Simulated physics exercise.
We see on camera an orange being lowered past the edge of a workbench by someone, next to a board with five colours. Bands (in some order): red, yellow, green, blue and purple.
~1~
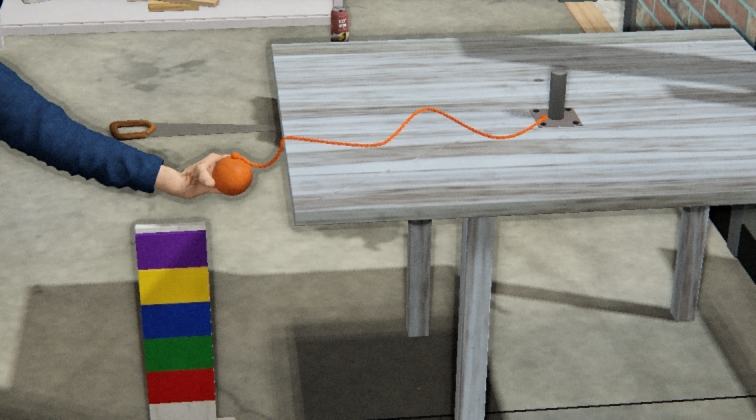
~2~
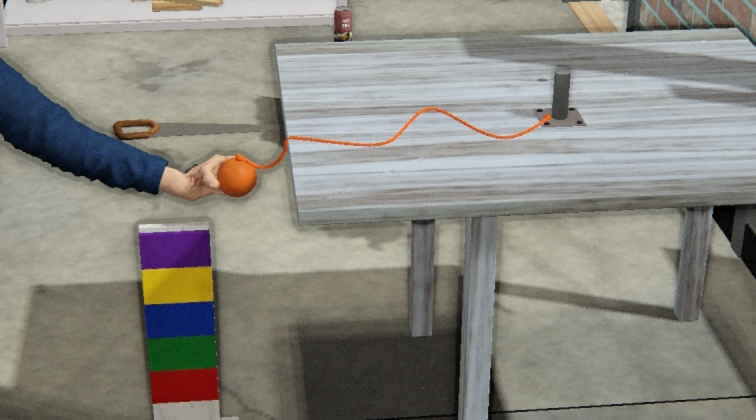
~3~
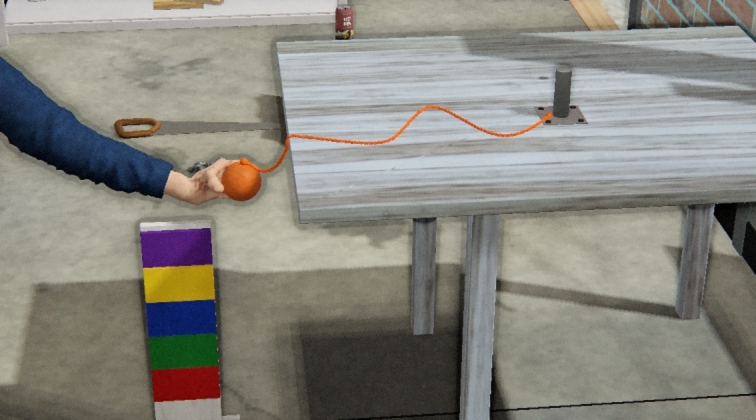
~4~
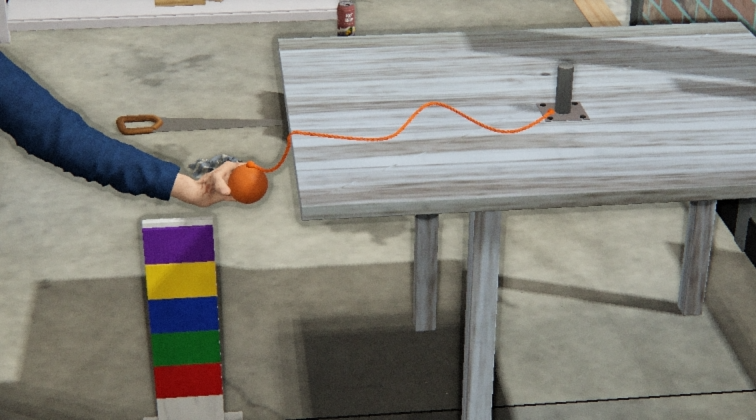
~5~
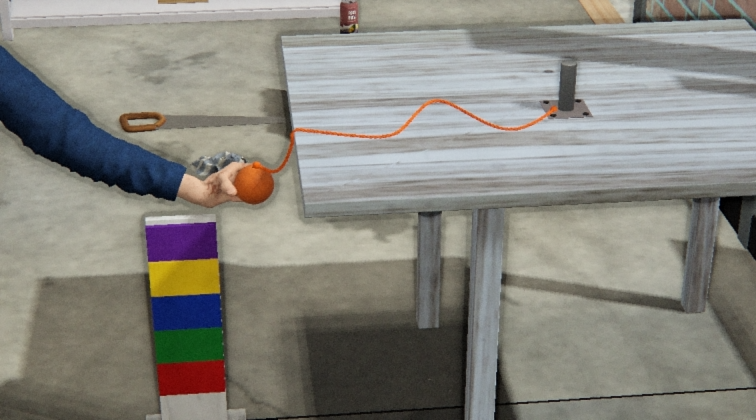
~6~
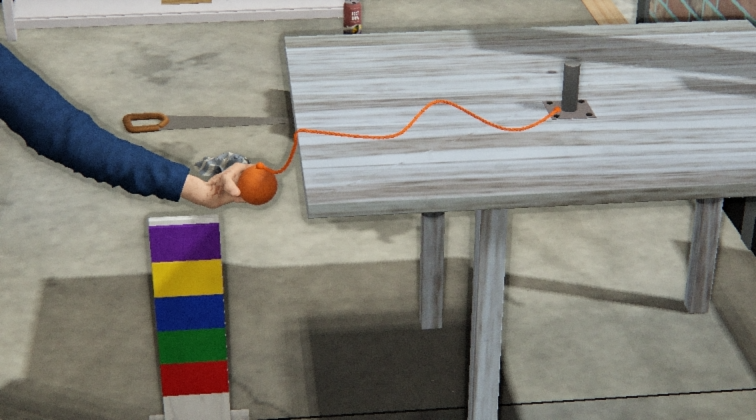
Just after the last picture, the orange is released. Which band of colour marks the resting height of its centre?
The blue band marks it.
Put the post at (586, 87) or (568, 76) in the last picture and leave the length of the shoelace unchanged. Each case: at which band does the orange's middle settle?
Case by case: Yellow, then yellow.
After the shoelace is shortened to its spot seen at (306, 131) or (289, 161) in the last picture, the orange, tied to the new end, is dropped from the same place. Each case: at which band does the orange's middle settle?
Taking them in turn, you'd get purple, then yellow.
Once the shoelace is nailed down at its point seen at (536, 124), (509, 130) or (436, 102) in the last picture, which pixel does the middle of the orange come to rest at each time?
It comes to rest around (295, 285), (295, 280) and (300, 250) respectively.
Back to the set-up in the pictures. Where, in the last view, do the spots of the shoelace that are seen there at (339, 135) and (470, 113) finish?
Result - first point (296, 190), second point (431, 120).
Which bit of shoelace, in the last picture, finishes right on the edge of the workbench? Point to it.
That spot is near (396, 136).
Soon after, orange near (269, 300); level with blue.
After that, orange near (332, 294); level with blue.
And then, orange near (291, 305); level with blue.
In the end, orange near (297, 307); level with blue. The blue one.
